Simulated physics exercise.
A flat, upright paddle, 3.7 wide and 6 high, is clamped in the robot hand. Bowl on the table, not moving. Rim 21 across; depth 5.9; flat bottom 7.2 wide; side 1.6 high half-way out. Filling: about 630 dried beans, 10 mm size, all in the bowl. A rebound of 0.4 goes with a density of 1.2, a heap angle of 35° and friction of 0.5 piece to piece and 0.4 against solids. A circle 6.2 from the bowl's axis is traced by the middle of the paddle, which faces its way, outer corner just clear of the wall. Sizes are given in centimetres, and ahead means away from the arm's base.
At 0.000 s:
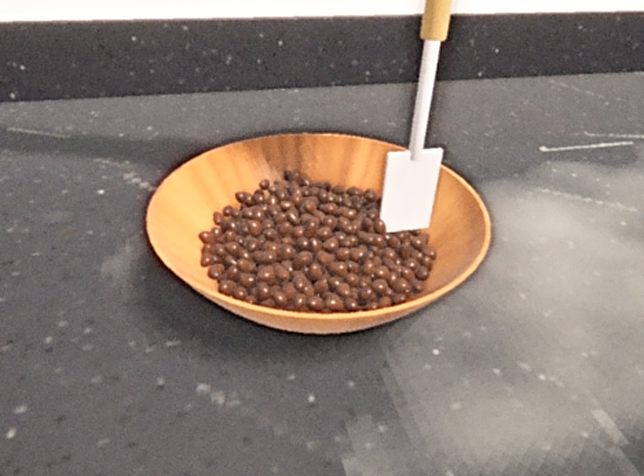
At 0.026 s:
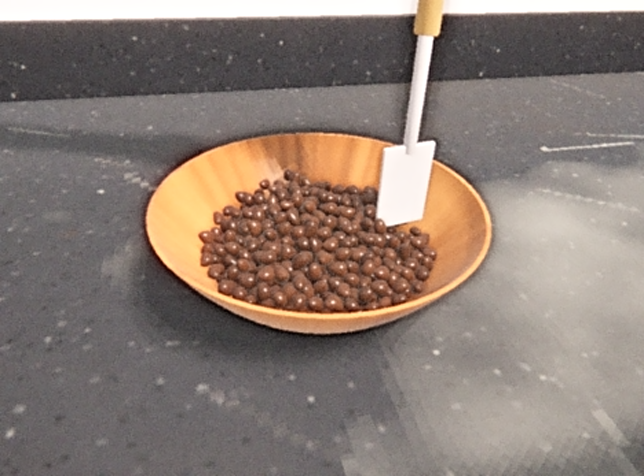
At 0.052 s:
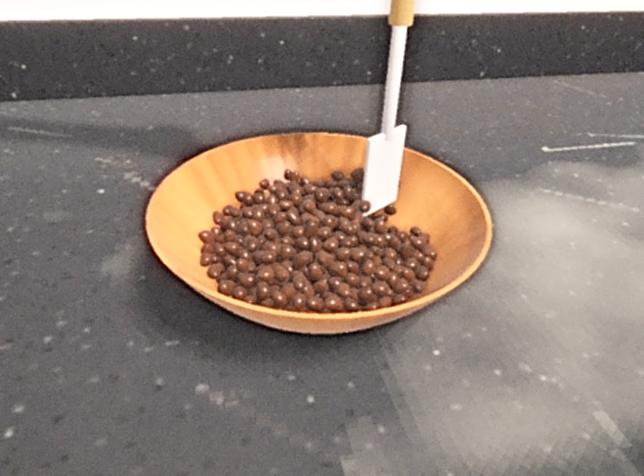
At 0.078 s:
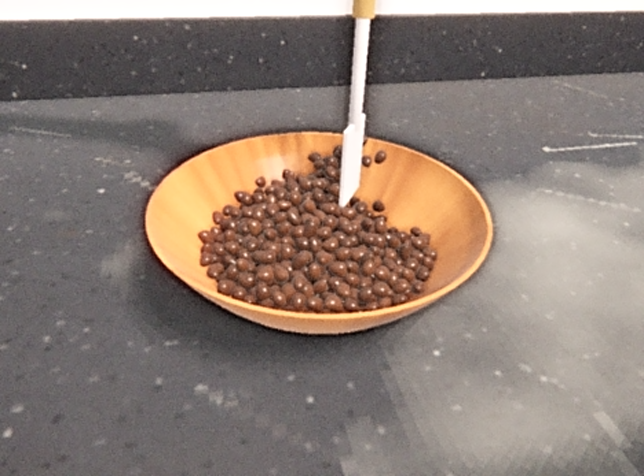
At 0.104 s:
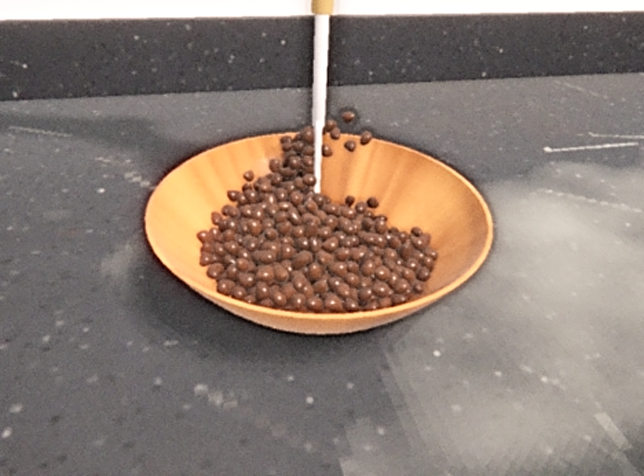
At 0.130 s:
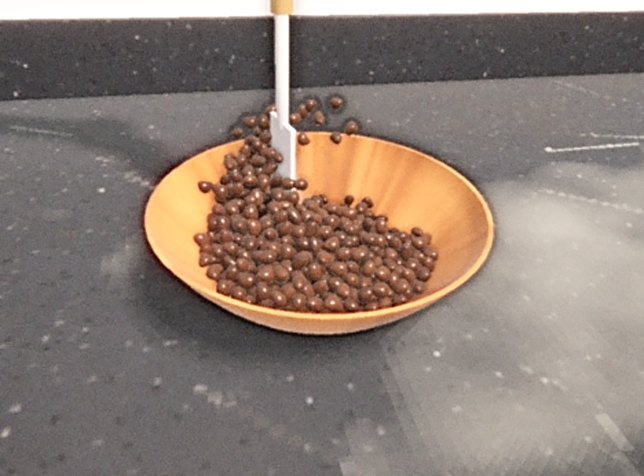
A white paddle swept leftward along the back of a wooden bowl of dark brown beans, turning as it went and pushing them into a heap, with a few tossed up above the rim.
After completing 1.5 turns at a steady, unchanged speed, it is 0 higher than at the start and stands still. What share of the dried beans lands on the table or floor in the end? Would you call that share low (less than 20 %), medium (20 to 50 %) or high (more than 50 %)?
I would call it medium.
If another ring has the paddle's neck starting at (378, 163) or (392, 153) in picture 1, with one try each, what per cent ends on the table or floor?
I'd guess some 15 and 40 percent.
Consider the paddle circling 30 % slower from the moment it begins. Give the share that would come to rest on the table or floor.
I'd say close to 25 %.
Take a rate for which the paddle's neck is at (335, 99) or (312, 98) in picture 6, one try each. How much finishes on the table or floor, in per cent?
Close to 25 and 25 in a hundred.
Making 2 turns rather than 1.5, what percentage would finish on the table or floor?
Roughly 35 per cent would end up there.
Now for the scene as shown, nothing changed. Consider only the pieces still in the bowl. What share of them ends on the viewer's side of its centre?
About 55 per cent.
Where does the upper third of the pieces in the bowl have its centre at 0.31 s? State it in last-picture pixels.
I'd put its middle near (354, 261).
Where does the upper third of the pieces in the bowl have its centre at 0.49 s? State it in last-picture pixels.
Somewhere around (311, 202), I think.
By 0.31 s, 270° round, highest piece 10 above the table; 544 in the bowl, 32 on the table or floor, 54 in flight or on the tool.
By 0.49 s, 78° round, highest piece 10 above the table; 468 in the bowl, 123 on the table or floor, 39 in flight or on the tool.
By 0.78 s, 180° round, highest piece 5 above the table; 427 in the bowl, 203 on the table or floor.
By 1.48 s, 180° round, highest piece 5 above the table; 427 in the bowl, 203 on the table or floor.
Final count, 427 in the bowl, 203 on the table or floor. That is 32 % on the table or floor.
